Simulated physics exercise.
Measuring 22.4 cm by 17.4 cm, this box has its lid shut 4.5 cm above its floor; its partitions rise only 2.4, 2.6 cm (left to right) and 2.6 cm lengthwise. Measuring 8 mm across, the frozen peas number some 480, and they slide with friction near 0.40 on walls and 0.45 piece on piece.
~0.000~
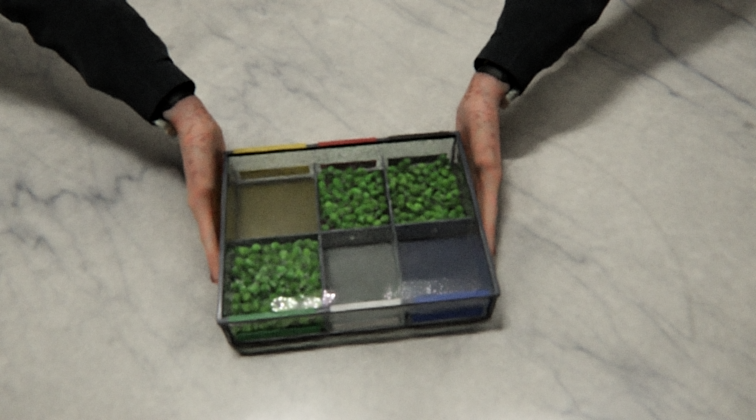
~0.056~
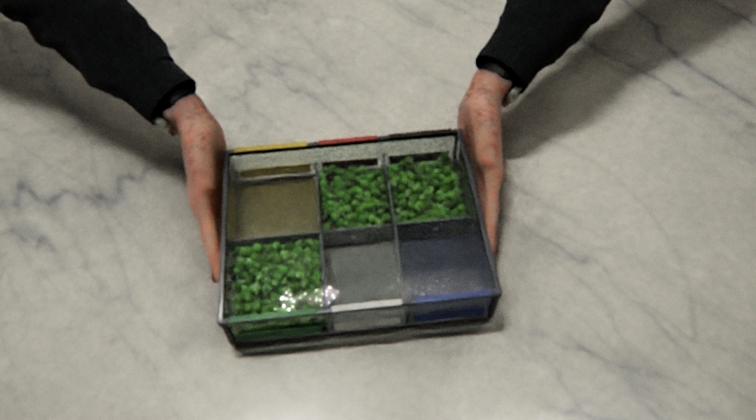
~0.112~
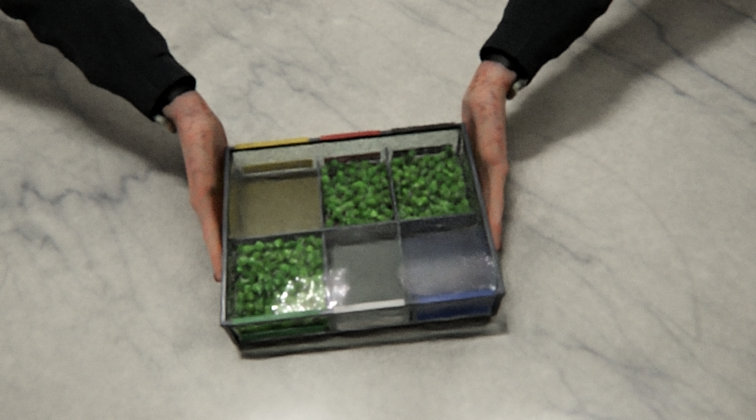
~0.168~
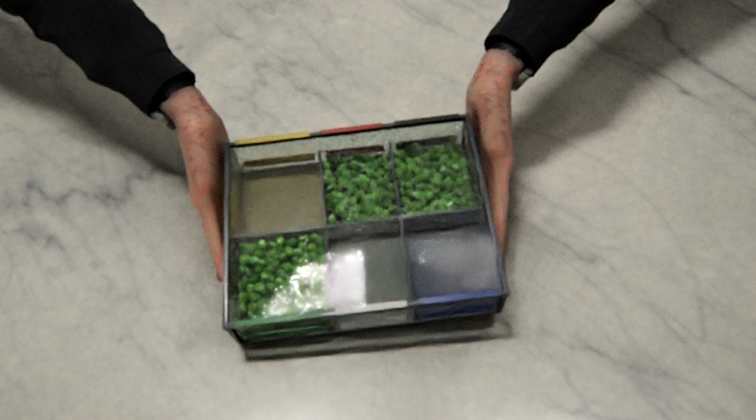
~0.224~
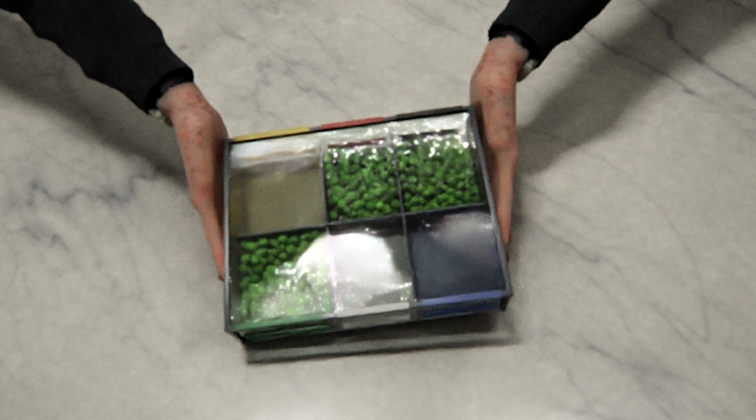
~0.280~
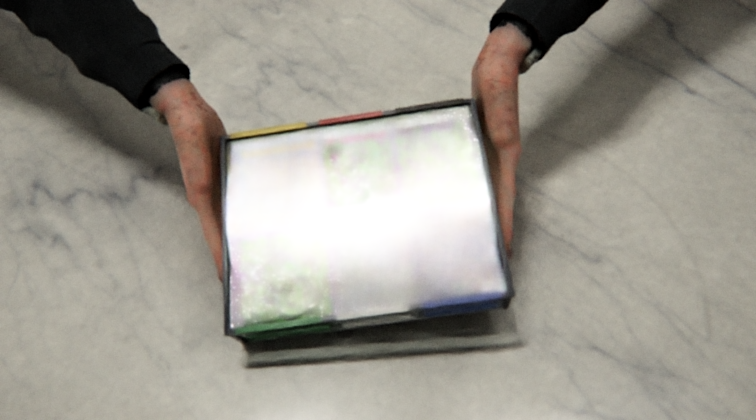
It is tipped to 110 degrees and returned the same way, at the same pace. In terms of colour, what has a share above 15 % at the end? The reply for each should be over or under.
For red it is under, for blue it is under, for green it is over, for yellow it is under, for white it is over, for black it is under.
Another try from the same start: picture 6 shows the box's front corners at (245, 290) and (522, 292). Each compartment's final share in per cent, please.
Red 0, blue 55, green 0, yellow 0, white 0, black 45.
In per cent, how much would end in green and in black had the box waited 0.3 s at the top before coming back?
Result - green: 65 %, black: 0 %.
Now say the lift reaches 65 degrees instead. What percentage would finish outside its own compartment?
I'd say close to 10 percent.
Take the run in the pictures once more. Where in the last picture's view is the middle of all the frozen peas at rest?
Around (310, 299).
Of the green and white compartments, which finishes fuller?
More ends up in the green one.
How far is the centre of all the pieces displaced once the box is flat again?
It shifts by roughly 7.0 cm.
Then, at 1.82 s, tilt 110 degrees; red 10 %, blue 5 %, green 60 %, white 20 %, black 5 %.
Then, at 2.85 s, tilt 51 degrees; blue 5 %, green 65 %, white 30 %.
After 3.86 s, tilt 0 degrees; blue 5 %, green 65 %, white 30 %.
By 4.2 s all is still; red 0 %, blue 5 %, green 65 %, yellow 0 %, white 30 %, black 0 %.
